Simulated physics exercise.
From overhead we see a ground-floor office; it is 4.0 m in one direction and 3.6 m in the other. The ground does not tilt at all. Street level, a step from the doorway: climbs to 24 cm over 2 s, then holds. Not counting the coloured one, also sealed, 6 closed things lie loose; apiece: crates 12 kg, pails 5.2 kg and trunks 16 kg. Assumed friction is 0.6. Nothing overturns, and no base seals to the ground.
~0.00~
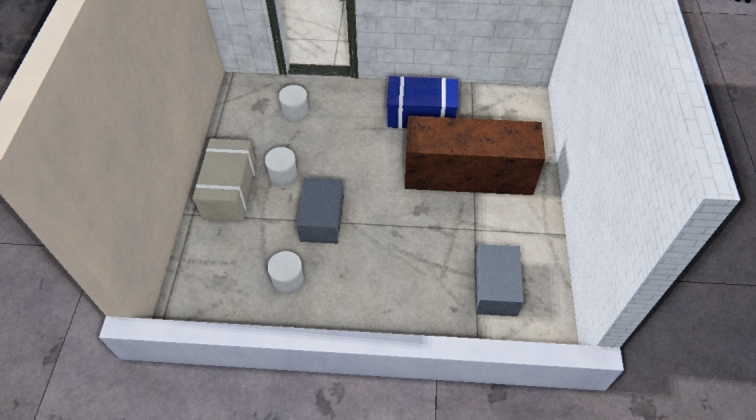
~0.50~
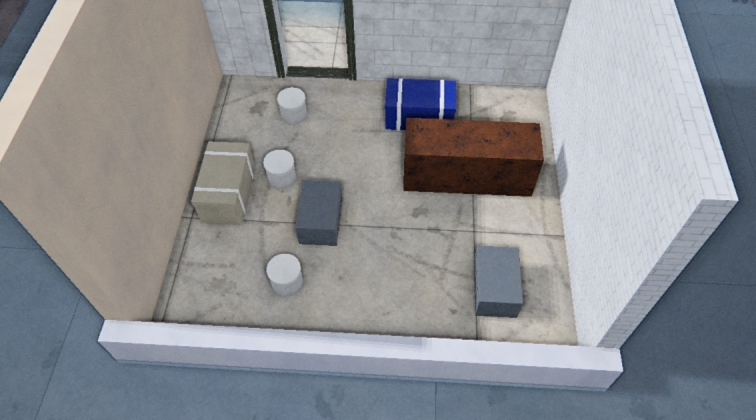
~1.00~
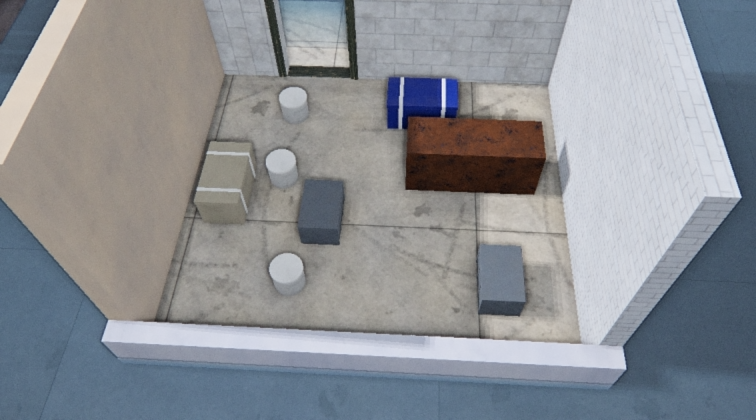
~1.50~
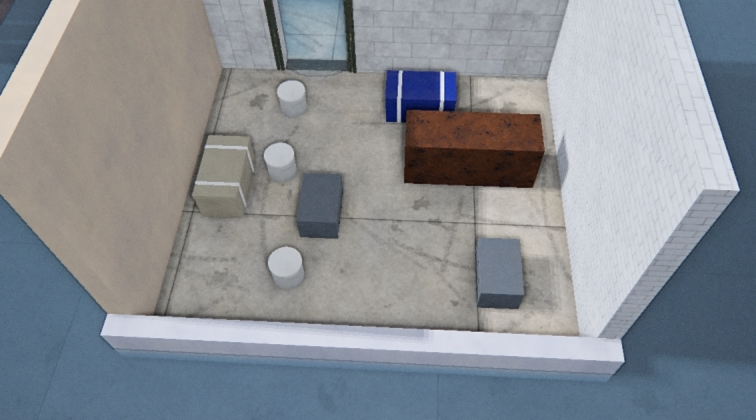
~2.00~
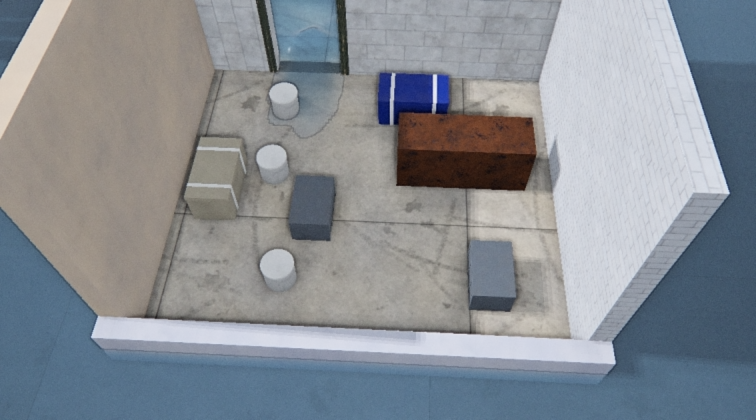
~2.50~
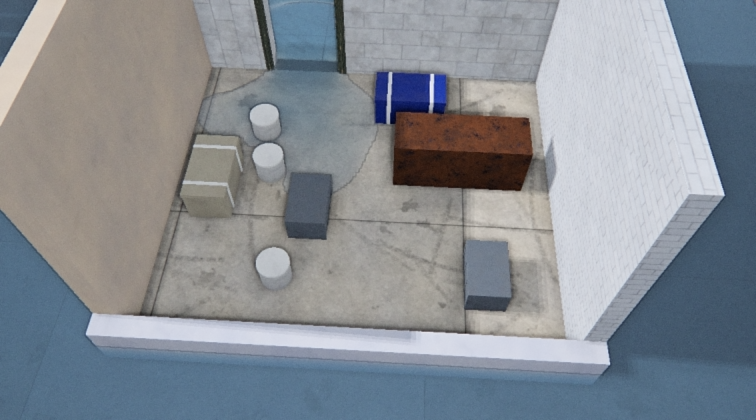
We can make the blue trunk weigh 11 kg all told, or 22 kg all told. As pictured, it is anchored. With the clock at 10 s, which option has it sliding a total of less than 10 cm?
The lower figure is adequate.
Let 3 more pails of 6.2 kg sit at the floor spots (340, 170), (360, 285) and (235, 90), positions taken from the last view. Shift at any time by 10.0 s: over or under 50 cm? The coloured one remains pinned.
Order as asked: Goes beyond / goes beyond / stays within.
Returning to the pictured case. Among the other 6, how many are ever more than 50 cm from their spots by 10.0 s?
6.
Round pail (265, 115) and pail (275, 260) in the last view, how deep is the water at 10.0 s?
Close to 15 and 15 centimetres.
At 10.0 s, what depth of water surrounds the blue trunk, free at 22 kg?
Close to 4 cm deep.
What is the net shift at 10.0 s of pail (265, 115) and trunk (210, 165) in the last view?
Shifts: 400 cm / 120 cm.
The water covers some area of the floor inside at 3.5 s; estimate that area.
Some 7.0 m2.
After 3.5 s the blue trunk would be 0 cm from its start with 11 kg and 0 cm from its start with 22 kg; 1 cm of water round it then.
After 4.5 s the blue trunk would be 0 cm from its start with 11 kg and 0 cm from its start with 22 kg; 1 cm of water round it then.
After 7.0 s the blue trunk would be 0 cm from its start with 11 kg and 0 cm from its start with 22 kg; 2 cm of water round it then.
After 10.0 s the blue trunk would be 2 cm from its start with 11 kg and 0 cm from its start with 22 kg; 4 cm of water round it then.
